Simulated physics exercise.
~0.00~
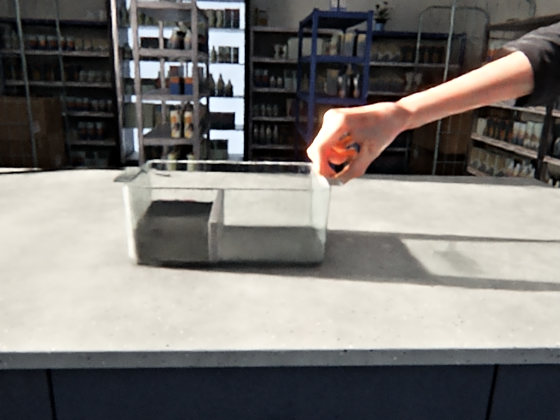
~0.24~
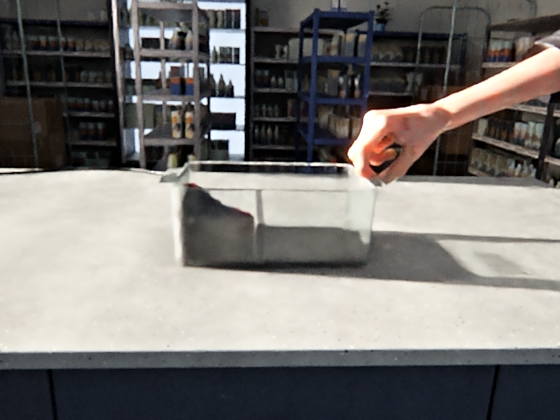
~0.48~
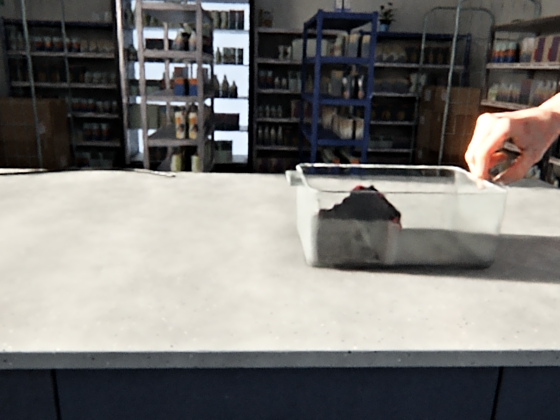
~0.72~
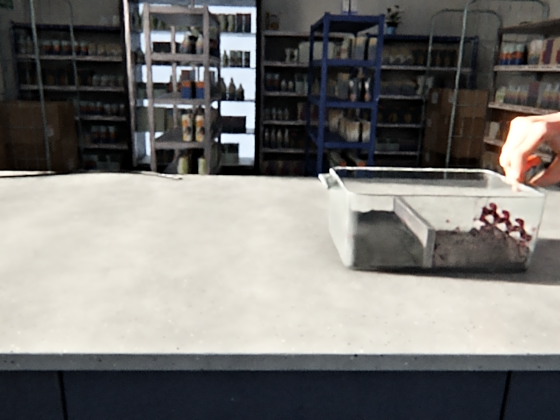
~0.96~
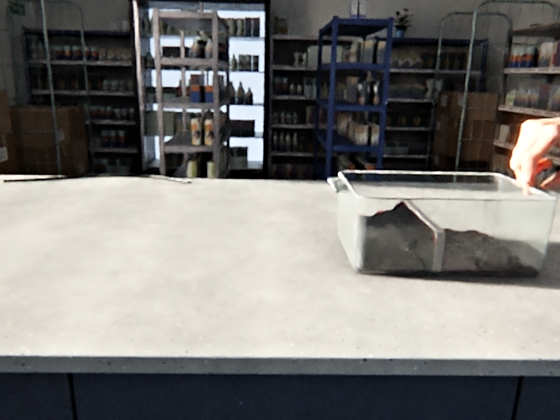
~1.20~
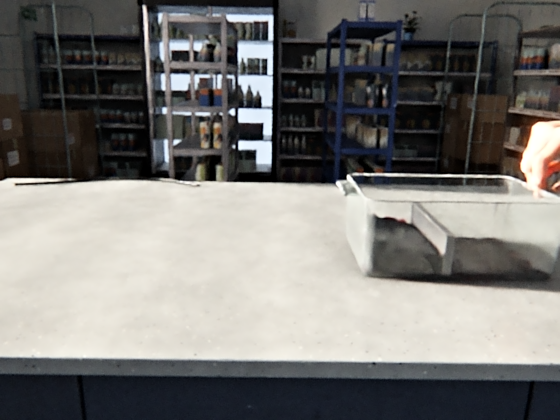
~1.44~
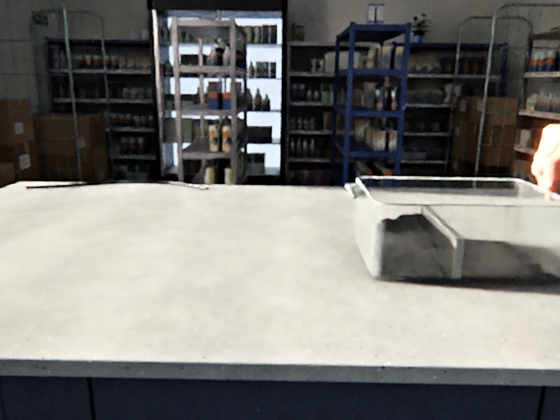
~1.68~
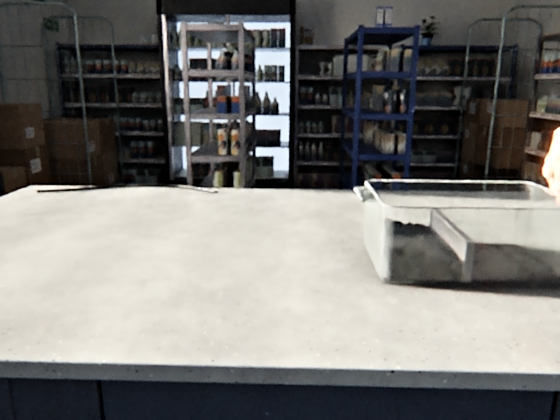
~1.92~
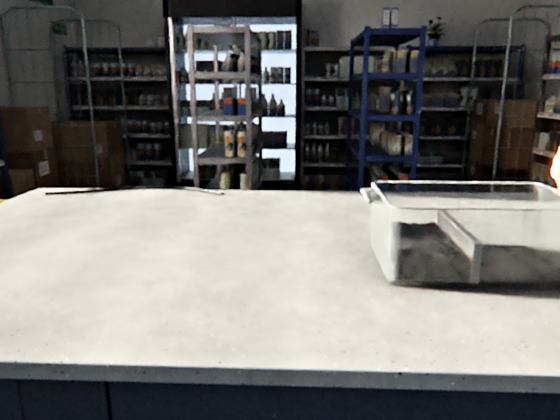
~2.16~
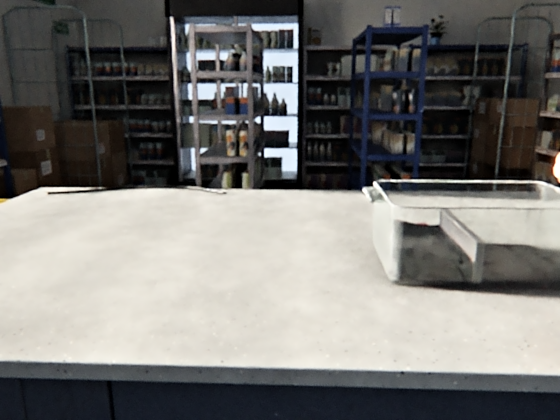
A clear oblong tub with a divider stands on a pale grey counter, seen from the front, with dark liquid in its left part and shelves of bottles, a blue rack and a bright cabinet behind. A hand reaching in from the right grips the tub's right end and pulls it to the right. The liquid heaps up against the left end, then surges toward the divider, and some crosses into the right part, splashing up in dark reddish blobs. The tub stops, and the view drifts slightly left. The liquid settles, mostly left, with a little in the right part.
